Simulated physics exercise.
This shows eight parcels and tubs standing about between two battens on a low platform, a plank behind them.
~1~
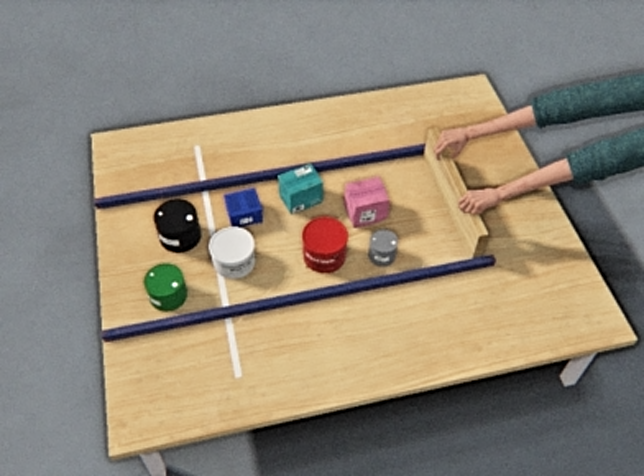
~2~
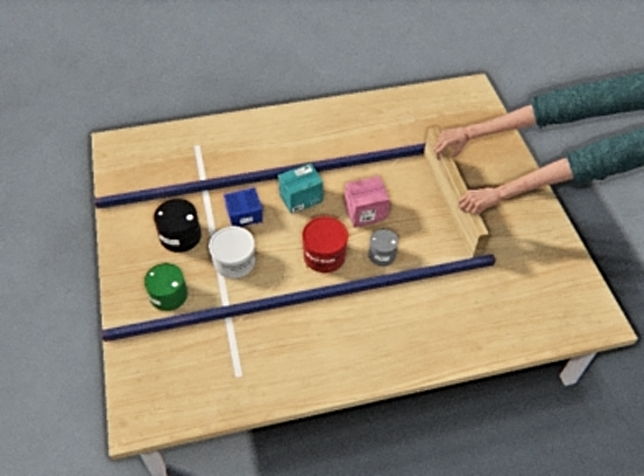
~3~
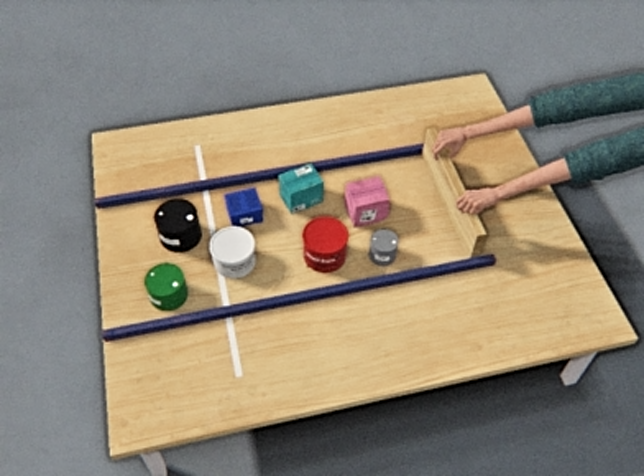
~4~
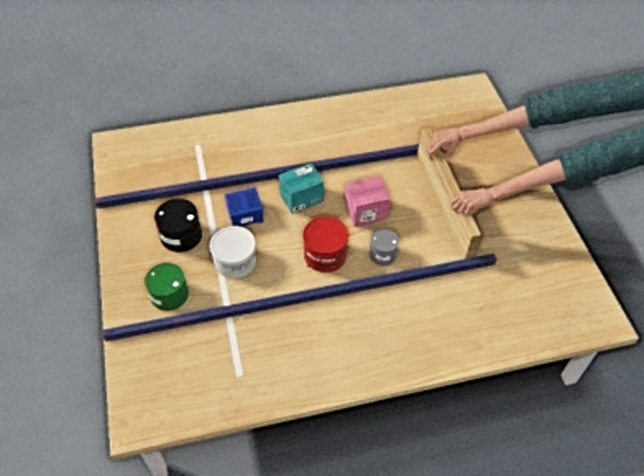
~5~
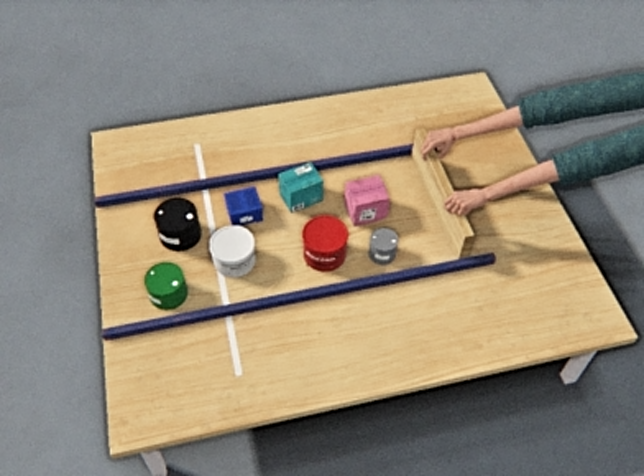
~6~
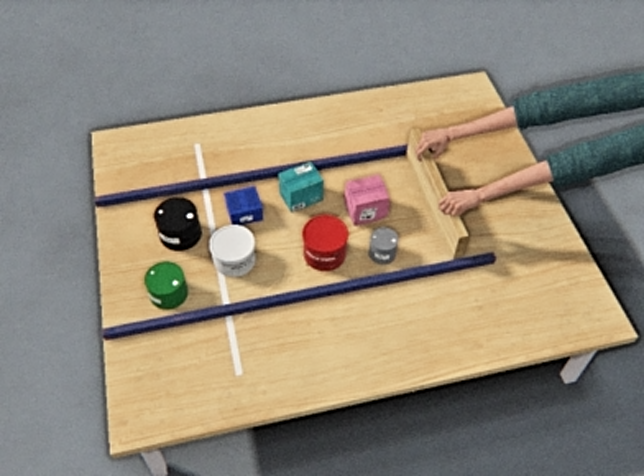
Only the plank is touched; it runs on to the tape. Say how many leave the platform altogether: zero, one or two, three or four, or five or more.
Here the number that fall off is zero.
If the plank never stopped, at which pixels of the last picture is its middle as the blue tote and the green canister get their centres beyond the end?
Its middle is around (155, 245) and around (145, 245).
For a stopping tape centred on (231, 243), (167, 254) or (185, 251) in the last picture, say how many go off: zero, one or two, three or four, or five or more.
In that order: Not one; one to two; just one or two.
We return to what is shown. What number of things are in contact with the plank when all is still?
That makes 3.
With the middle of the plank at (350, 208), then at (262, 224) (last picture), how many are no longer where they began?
At the one place 3, at the other 8.
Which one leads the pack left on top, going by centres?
It is the black canister.
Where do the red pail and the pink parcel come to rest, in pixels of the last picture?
First (176, 263), then (194, 228).
Early on, none off yet; green canister at rest near (166, 286); black canister at rest near (178, 224); white pail at rest near (234, 252).
A while later, none off yet; green canister at rest near (166, 286); black canister at rest near (178, 224); white pail moving near (231, 252).
Further along, none off yet; green canister travelled a little near (156, 293); black canister travelled a little near (162, 227); white pail travelled about its own width near (174, 260).
Finally, the number that fall off is zero.
